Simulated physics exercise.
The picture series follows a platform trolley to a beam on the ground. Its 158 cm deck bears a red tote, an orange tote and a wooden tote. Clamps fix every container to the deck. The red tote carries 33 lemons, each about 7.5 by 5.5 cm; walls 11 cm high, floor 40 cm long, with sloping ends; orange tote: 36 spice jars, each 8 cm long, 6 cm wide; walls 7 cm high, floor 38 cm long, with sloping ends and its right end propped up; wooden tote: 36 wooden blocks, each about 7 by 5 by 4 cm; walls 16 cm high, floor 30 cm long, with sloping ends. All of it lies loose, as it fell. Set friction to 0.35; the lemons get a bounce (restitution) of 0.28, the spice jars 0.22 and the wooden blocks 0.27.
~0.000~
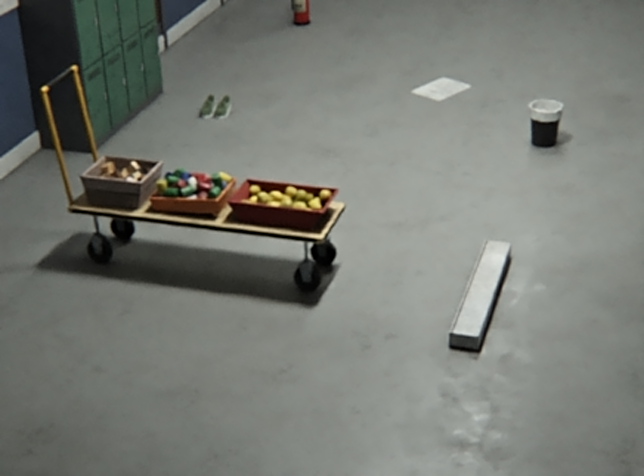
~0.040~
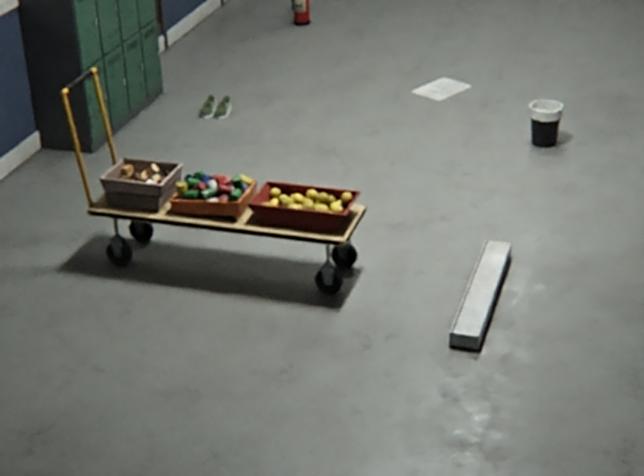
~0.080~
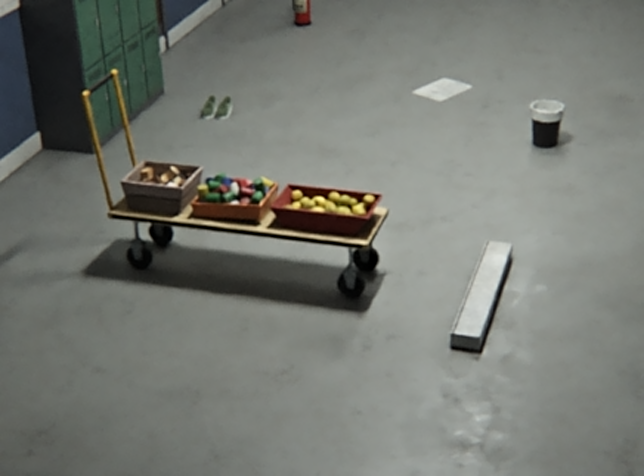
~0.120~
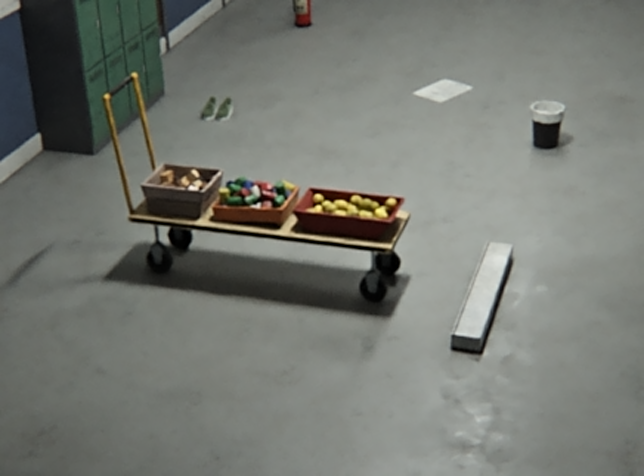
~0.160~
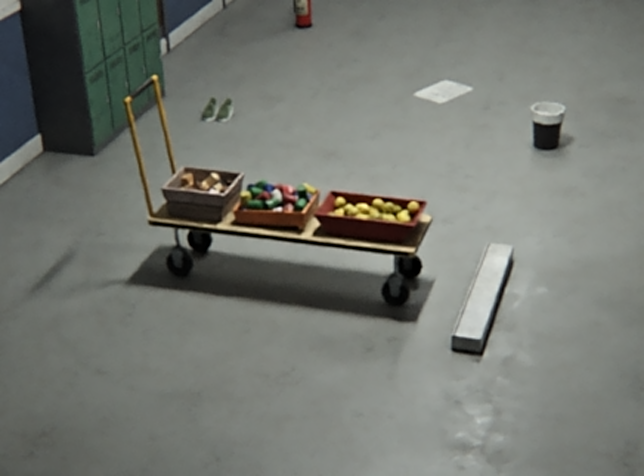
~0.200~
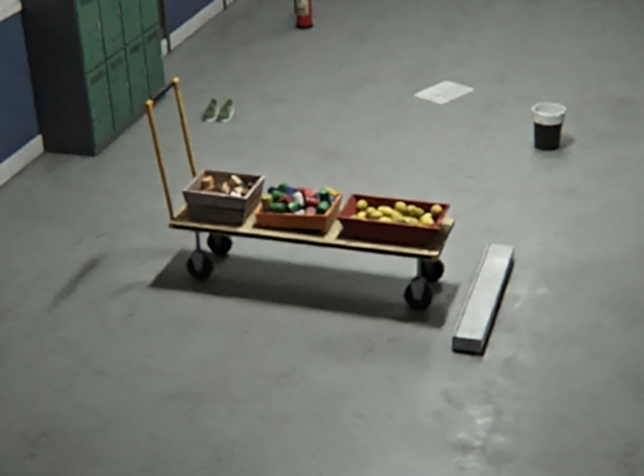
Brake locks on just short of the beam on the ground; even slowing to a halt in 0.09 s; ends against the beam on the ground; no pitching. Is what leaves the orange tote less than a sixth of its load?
No, it is more than a sixth.
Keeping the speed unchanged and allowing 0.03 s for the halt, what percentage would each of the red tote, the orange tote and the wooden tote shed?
You'd end up with red tote at 30 %, orange tote at 40 % and wooden tote at 10 %.
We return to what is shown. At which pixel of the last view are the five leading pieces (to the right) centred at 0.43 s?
The five leading pieces sit around (485, 212) in the last view.
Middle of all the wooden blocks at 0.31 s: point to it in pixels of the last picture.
Near (266, 200).
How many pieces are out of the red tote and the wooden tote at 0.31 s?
Estimate at that time - red tote 0, wooden tote 0, give or take.
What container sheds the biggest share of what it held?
Result: Orange tote.
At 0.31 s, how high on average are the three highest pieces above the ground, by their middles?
Mean height: Some 56 cm.
After 0.21 s, braking starts.
After 0.31 s, the red tote has all 33, the orange tote is down by 3 of 36 and the wooden tote has all 36.
After 0.43 s, the red tote is down by 4 of 33, the orange tote is down by 7 of 36 and the wooden tote has all 36.
After 0.66 s, the red tote is down by 7 of 33, the orange tote is down by 12 of 36 and the wooden tote is down by 2 of 36.
Outcome (at 1.17 s), the red tote is down by 7 of 33, the orange tote is down by 12 of 36 and the wooden tote is down by 2 of 36. Asked share, 12 of 36, 33 per cent.
